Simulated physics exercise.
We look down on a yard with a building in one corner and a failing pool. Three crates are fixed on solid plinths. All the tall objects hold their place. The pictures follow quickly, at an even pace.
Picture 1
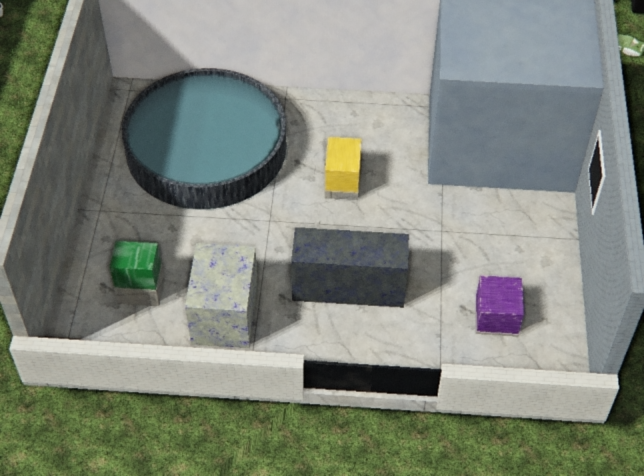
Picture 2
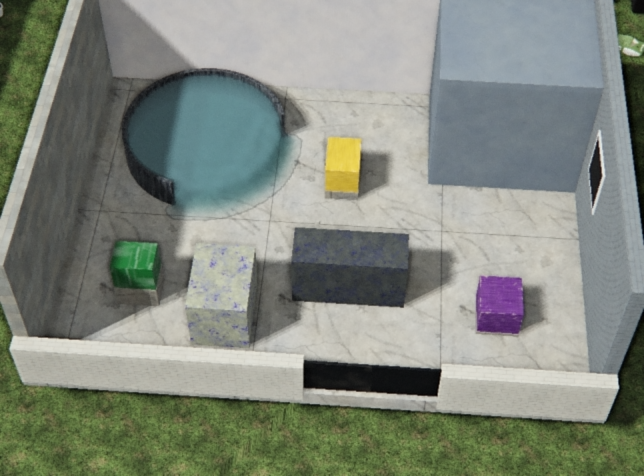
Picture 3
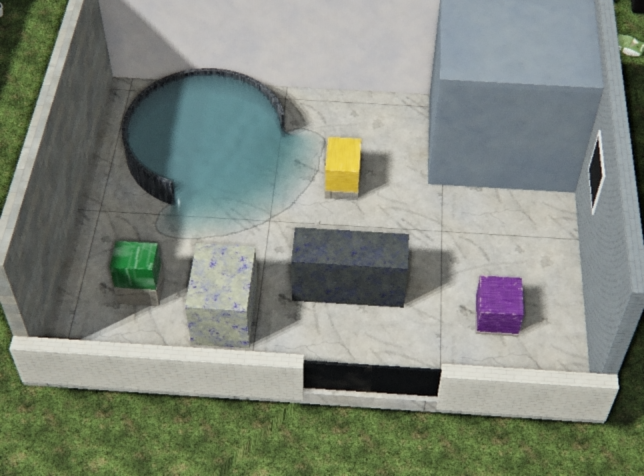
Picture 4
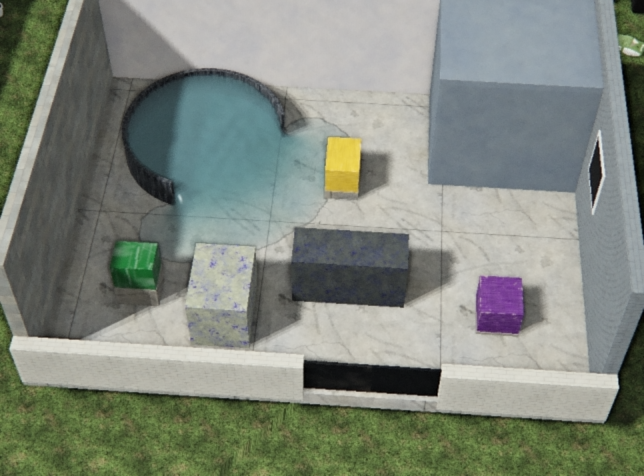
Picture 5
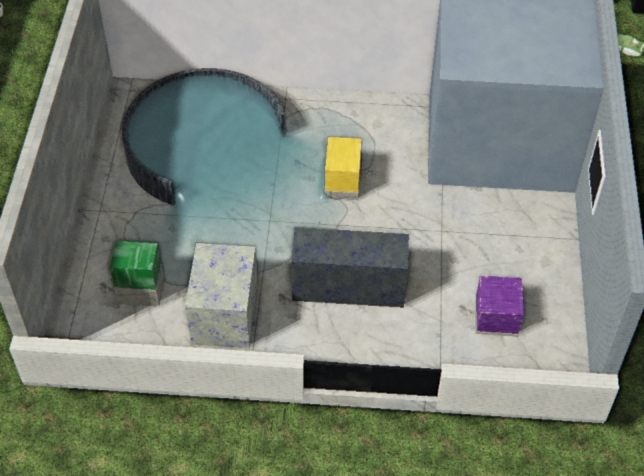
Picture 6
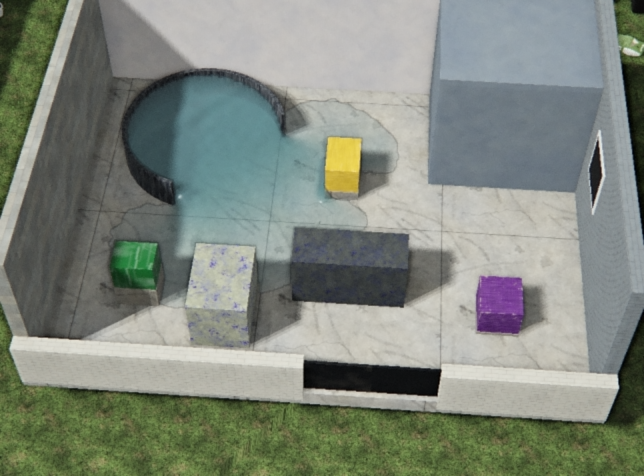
Water pours from the broken round pool and spreads across the floor past the yellow block.
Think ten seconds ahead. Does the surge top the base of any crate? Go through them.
The purple crate is wetted; the yellow crate is wetted; the green crate escapes dry.
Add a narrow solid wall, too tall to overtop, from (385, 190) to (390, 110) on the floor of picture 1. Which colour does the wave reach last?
That is the purple crate.
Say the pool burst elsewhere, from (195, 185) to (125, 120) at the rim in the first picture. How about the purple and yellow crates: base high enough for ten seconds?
In short: The purple one is wetted; the yellow one keeps dry.
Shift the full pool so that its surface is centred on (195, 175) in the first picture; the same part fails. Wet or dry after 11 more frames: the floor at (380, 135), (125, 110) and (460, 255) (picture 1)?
As listed: Free of water, dry, flooded.
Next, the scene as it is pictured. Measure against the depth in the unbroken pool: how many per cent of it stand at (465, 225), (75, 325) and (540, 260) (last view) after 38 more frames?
In turn 10, 20 and 25 in a hundred.
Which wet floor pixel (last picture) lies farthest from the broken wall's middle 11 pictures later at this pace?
Roughly at (535, 300).
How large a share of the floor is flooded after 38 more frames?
About 95 per cent.
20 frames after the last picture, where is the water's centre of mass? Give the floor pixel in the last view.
Close to (290, 221).
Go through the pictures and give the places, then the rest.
Still water in the round pool at (204, 128), in the first picture.
The front is at (171, 214), out from the gap at (254, 185), in the second picture.
Water pours out at (254, 187) and has run to (161, 227), in the third picture.
The front is at (342, 135), out from the gap at (254, 188), in the fourth picture.
Water pours out at (254, 188) and has run to (368, 139), in the fifth picture.
The front is at a hidden place, out from the gap at (254, 188), in the sixth picture.
A moment on, water covers 35 % of the floor; the purple crate not reached, the yellow crate water round its plinth, the green crate water round its plinth.
Next, water covers 50 % of the floor; the purple crate water round its plinth, the yellow crate water round its plinth, the green crate water round its plinth.
Then, water covers 75 % of the floor; the purple crate water round its plinth, the yellow crate water round its plinth, the green crate water round its plinth.
Later, water covers 95 % of the floor; the purple crate water round its plinth, the yellow crate water round its plinth, the green crate water round its plinth.
In the end, water covers 100 % of the floor; the purple crate was topped, the yellow crate was topped, the green crate stayed above the water.
